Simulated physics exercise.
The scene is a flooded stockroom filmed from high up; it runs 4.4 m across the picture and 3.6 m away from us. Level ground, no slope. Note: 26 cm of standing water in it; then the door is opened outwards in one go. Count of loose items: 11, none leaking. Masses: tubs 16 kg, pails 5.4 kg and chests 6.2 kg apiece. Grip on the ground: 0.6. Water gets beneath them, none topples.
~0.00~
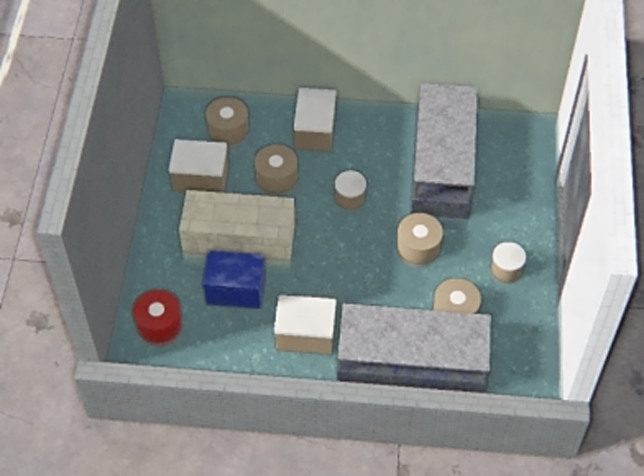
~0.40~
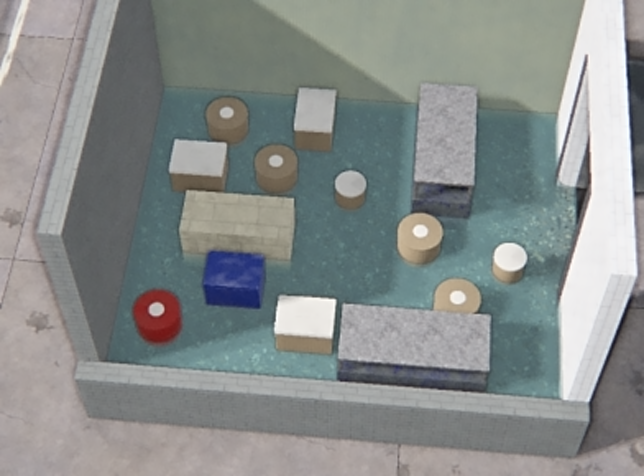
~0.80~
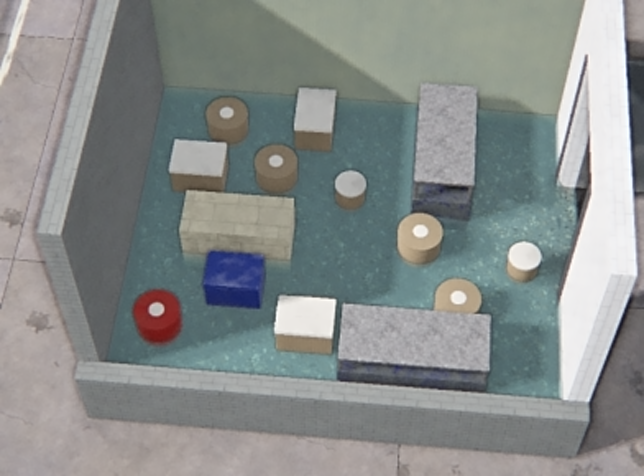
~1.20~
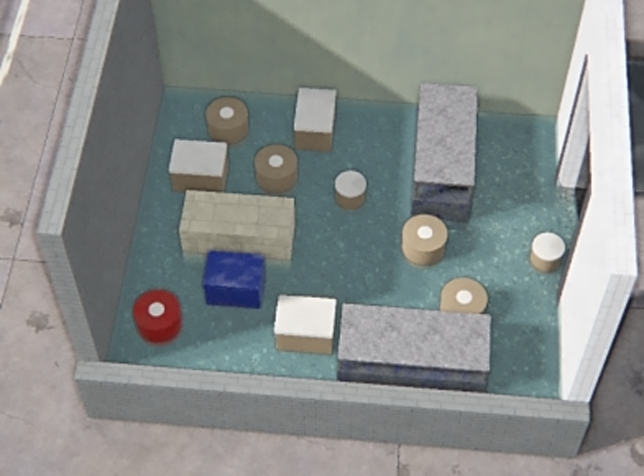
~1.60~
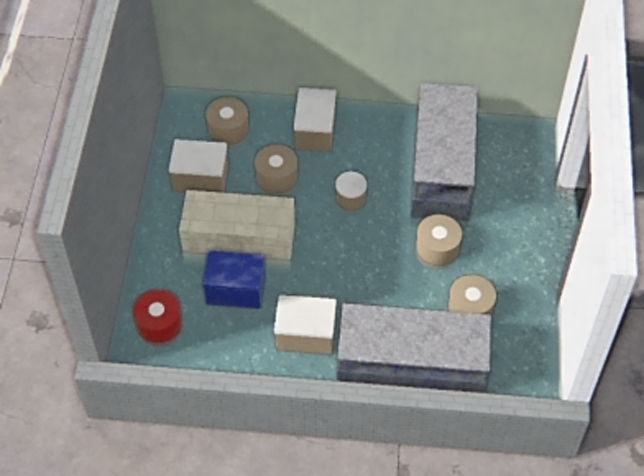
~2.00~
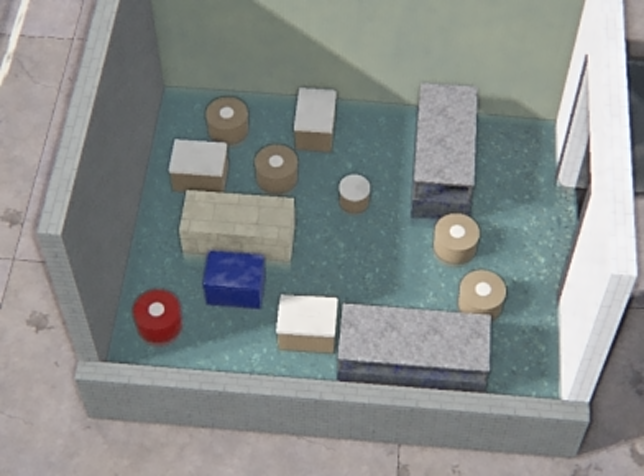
A walled room with a pale green back wall and a floor under shallow teal water is seen from high above by a still camera. Grey stone-topped blocks stand at right, a beige block, blue chest and red tub at left, with white-topped boxes and round tan pails between. A panel opens in the right wall, a small white-topped pail slides out through the gap, and two tan pails drift right.
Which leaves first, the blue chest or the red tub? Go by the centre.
The blue one.
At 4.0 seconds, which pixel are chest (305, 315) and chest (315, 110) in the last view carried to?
First near (324, 293), second near (343, 116).
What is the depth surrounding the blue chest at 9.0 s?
The depth there is around 16 cm.
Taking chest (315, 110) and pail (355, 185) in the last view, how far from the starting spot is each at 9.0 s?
Log: Item 1 at 80 cm, item 2 washed out.
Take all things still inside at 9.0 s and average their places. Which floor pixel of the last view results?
(329, 242).
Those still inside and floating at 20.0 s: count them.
At that time, 2.
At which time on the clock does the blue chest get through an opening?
Around 17.5 seconds.
After 4.0 s the blue chest is near (265, 269), 0.3 m from its start, afloat; the red tub is near (171, 314), 0.1 m from its start, afloat; 3 of 11 are out; 8 afloat.
After 9.0 s the blue chest is near (307, 261), 0.7 m from its start, afloat; the red tub is near (198, 317), 0.4 m from its start, afloat; 4 of 11 are out; 7 afloat.
After 16.0 s the blue chest is near (495, 264), 2.6 m from its start, afloat; the red tub is near (248, 318), 0.9 m from its start, afloat; 6 of 11 are out; 5 afloat.
After 20.0 s the blue chest has gone out (at 17.7 s); the red tub is near (272, 314), 1.1 m from its start, aground; 7 of 11 are out; 2 afloat.
